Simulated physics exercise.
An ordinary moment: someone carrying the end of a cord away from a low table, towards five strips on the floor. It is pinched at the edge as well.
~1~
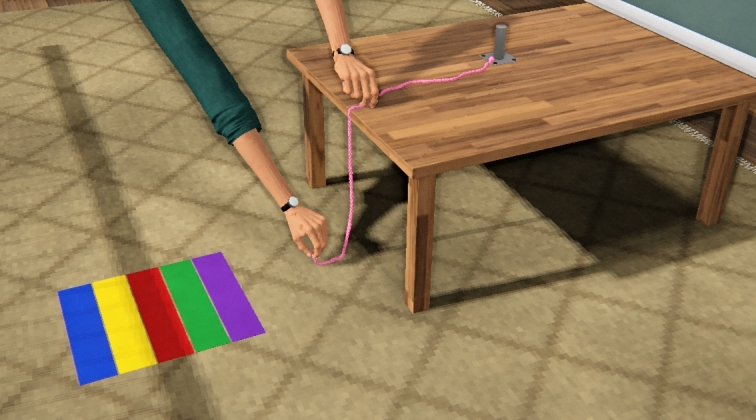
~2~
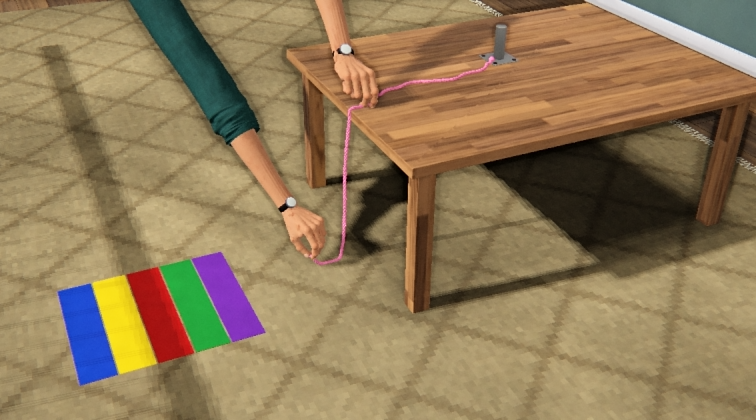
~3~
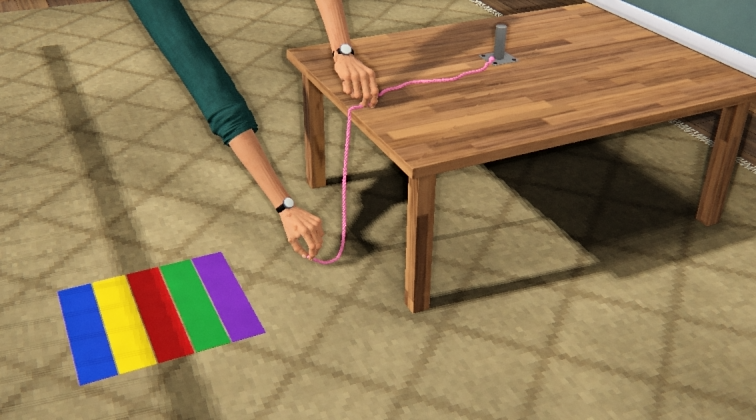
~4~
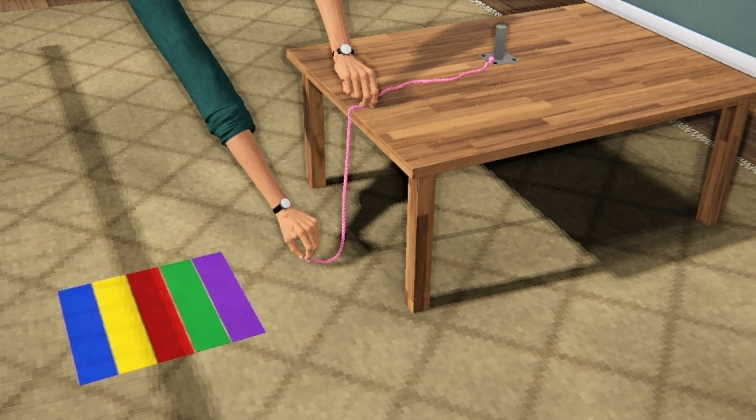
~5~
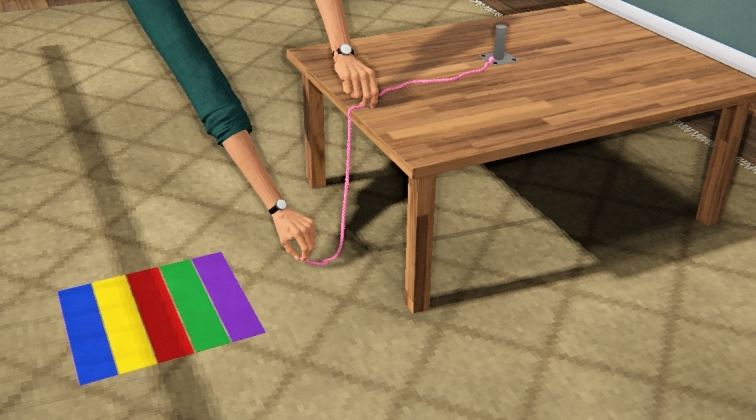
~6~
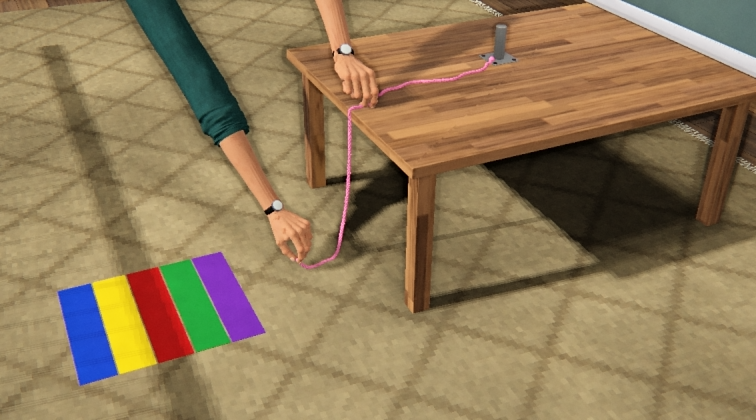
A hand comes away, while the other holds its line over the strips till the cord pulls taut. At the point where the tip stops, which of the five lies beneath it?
The green strip lies beneath it.
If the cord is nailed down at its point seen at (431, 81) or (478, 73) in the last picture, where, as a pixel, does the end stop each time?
About (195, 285) and (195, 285).
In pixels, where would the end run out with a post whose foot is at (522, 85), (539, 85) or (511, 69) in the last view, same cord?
Places per try: (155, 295); (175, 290); (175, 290).
Soon after, end near (248, 272); short of the strips.
After that, end near (208, 282); over purple.
At the stop, end near (185, 288); over green. The end stops over the green strip.
